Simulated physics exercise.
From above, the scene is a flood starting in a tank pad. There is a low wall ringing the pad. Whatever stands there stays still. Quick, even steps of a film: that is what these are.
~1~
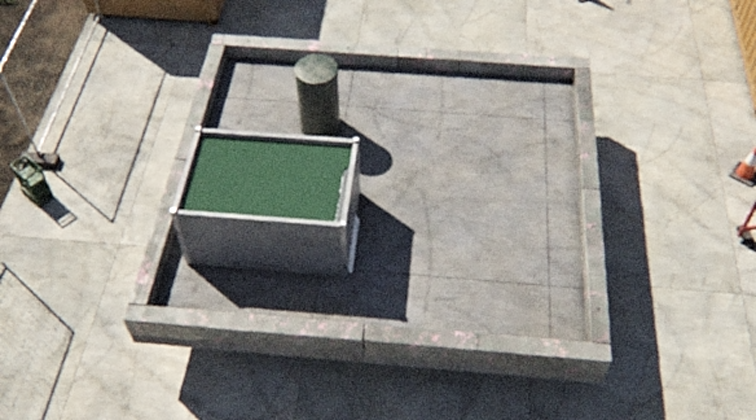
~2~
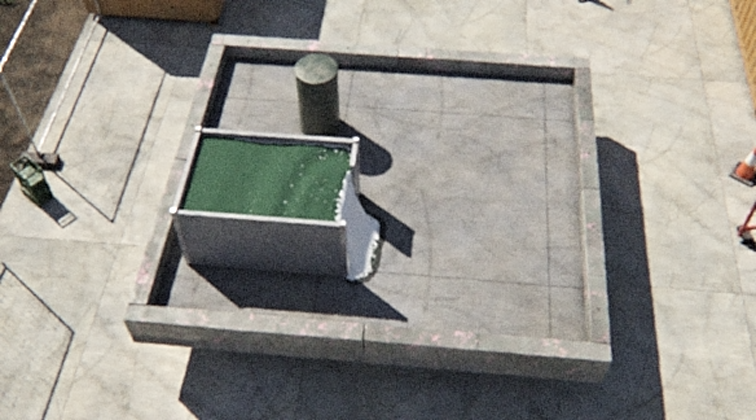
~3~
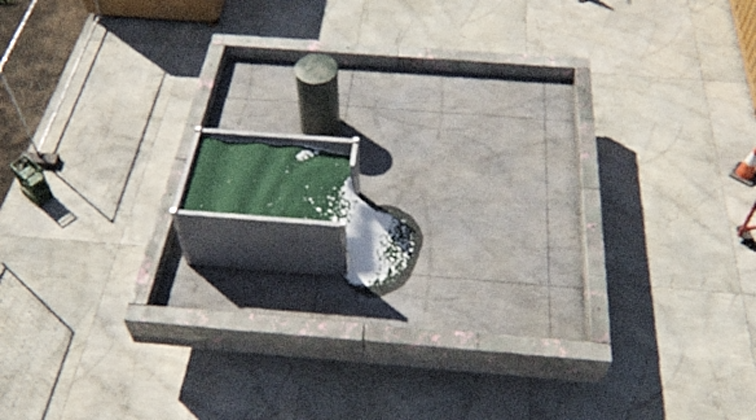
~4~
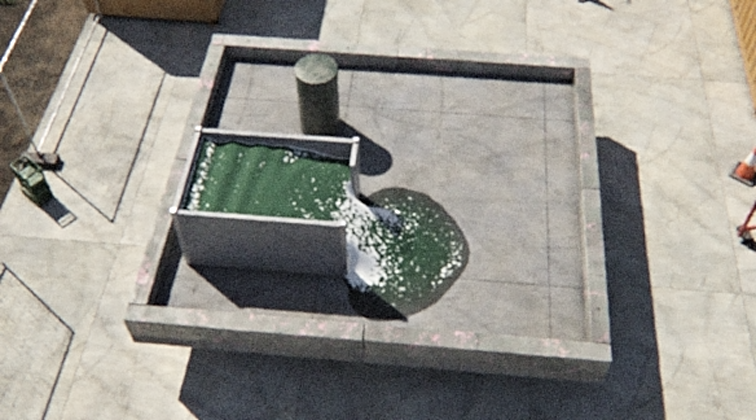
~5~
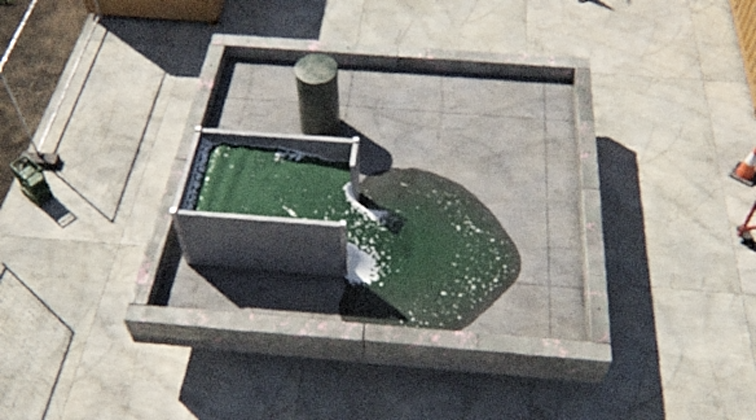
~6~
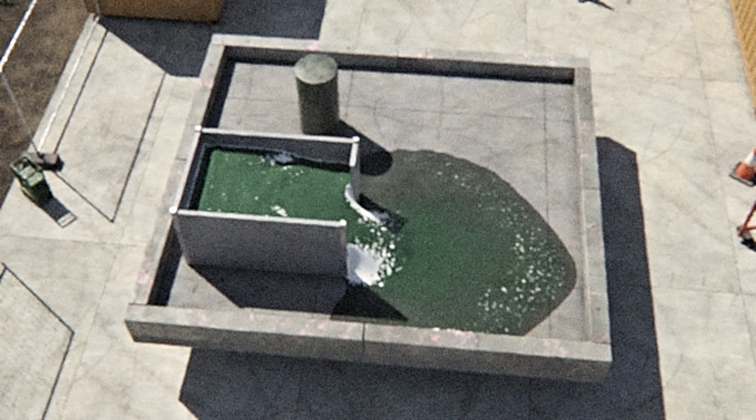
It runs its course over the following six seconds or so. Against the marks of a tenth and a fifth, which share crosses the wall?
The water lost is a middling share, a tenth up to a fifth.
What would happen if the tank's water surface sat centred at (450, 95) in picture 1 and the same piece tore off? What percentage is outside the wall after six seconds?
Close to 30 in a hundred.
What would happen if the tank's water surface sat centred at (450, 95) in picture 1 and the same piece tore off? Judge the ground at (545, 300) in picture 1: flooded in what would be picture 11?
Outcome at the marked point - waterlogged.
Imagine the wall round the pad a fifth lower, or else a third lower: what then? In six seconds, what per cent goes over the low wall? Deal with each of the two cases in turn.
Around 24 percent for the first try and around 32 percent for the second, I'd say.
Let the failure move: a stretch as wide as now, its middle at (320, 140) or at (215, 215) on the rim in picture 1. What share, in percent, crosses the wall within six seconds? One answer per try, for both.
First case near 10 percent, second near 36 percent.
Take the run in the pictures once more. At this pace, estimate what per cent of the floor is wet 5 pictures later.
Roughly 45 percent, I reckon.
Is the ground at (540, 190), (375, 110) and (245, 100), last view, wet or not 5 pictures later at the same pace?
First spot swamped, second spot high and dry, third spot high and dry.
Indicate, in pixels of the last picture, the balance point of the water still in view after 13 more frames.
I'd say near (407, 233).
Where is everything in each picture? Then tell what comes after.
Still water in the tank at (268, 179), in the first picture.
Water pours out at (347, 225) and has run to (356, 280), in the second picture.
Water pours out at (347, 228) and has run to (415, 233), in the third picture.
The front is at (463, 247), out from the gap at (347, 231), in the fourth picture.
Water pours out at (347, 231) and has run to (512, 273), in the fifth picture.
Water pours out at (347, 231) and has run to (568, 281), in the sixth picture.
A moment on, water covers 40 % of the floor; the low wall has let 0 % over.
Next, water covers 40 % of the floor; the low wall has let 1 % over.
Then, water covers 45 % of the floor; the low wall has let 10 % over.
Later, water covers 60 % of the floor; the low wall has let 14 % over.
In the end, water covers 80 % of the floor; the low wall has let 14 % over.
